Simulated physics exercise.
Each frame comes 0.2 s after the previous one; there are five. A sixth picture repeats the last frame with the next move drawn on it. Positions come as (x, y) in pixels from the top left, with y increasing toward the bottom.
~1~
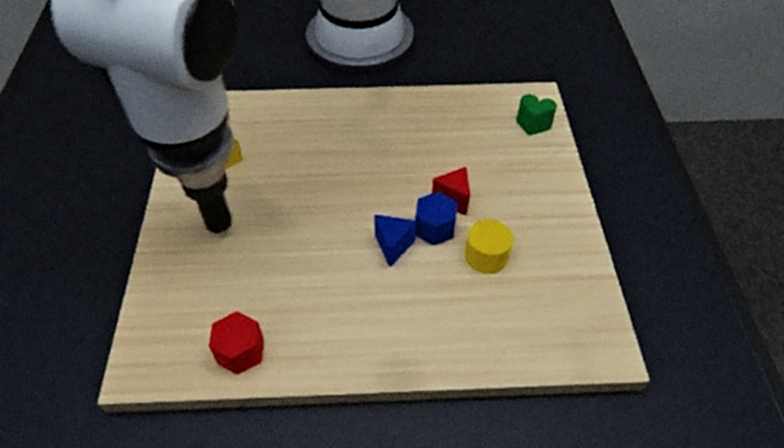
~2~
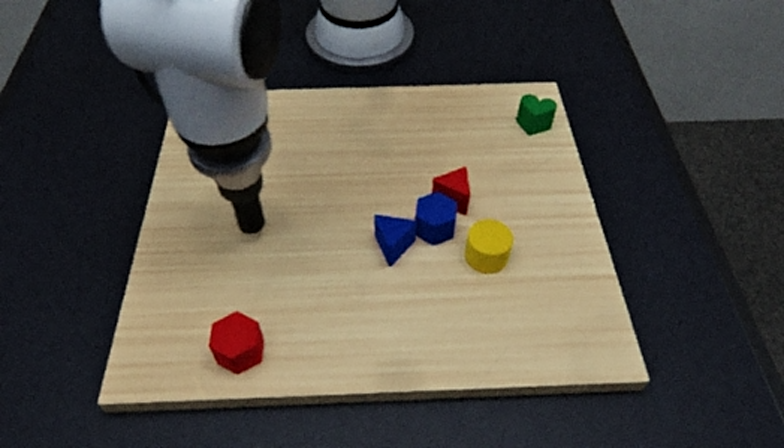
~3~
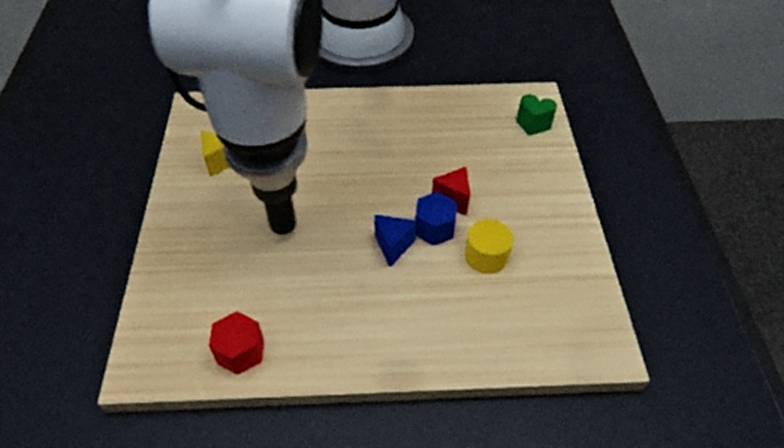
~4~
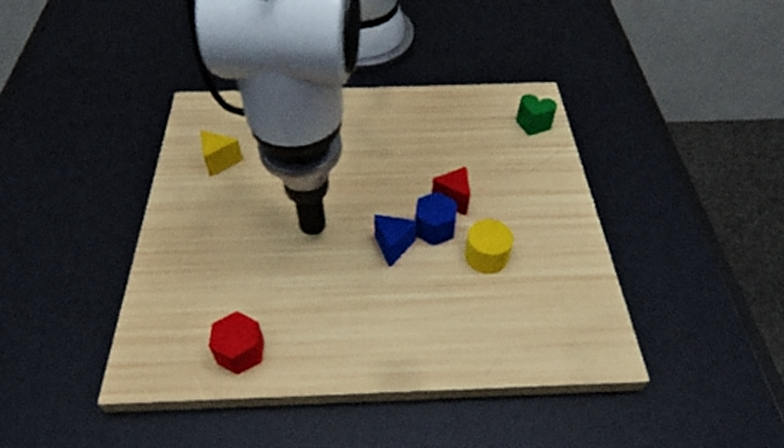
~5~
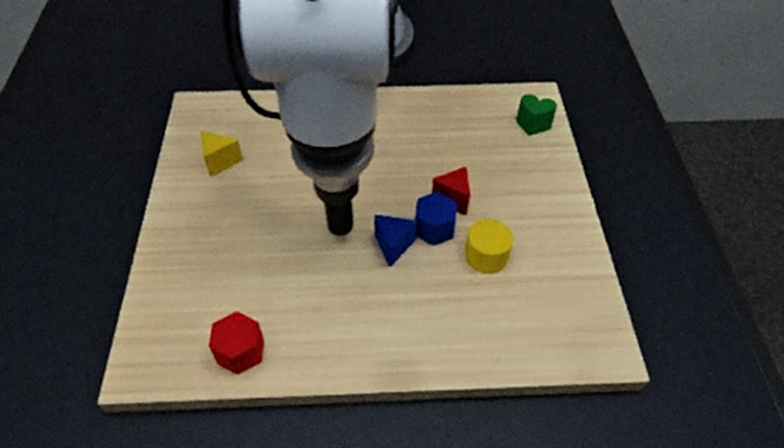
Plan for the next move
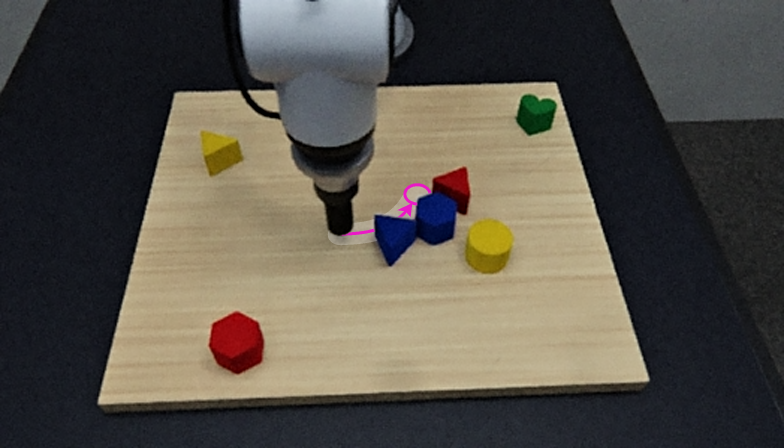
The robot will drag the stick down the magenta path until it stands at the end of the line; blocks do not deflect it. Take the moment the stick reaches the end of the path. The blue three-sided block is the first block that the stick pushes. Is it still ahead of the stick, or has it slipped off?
It falls back or aside.
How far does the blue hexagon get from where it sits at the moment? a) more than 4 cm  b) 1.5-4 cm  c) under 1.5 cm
I choose c.
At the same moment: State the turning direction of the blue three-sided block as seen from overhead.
Viewed from above: Clockwise.
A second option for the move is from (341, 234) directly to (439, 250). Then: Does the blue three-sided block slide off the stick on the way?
Short answer: No.
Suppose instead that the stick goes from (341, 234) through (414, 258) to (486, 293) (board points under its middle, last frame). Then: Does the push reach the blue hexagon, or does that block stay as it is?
My prediction: It remains in place.
The line goes from (341, 234) via (374, 230) and (402, 216), ending at (418, 194).
The first path, step by step. One third of the way, stick at (375, 221); blue three-sided block at (400, 228), turned 25° clockwise.
Two thirds of the way, stick at (402, 206); blue three-sided block at (406, 227), turned 55° clockwise.
At the end, stick at (418, 185); blue three-sided block at (406, 227), turned 55° clockwise; blue hexagon unmoved.
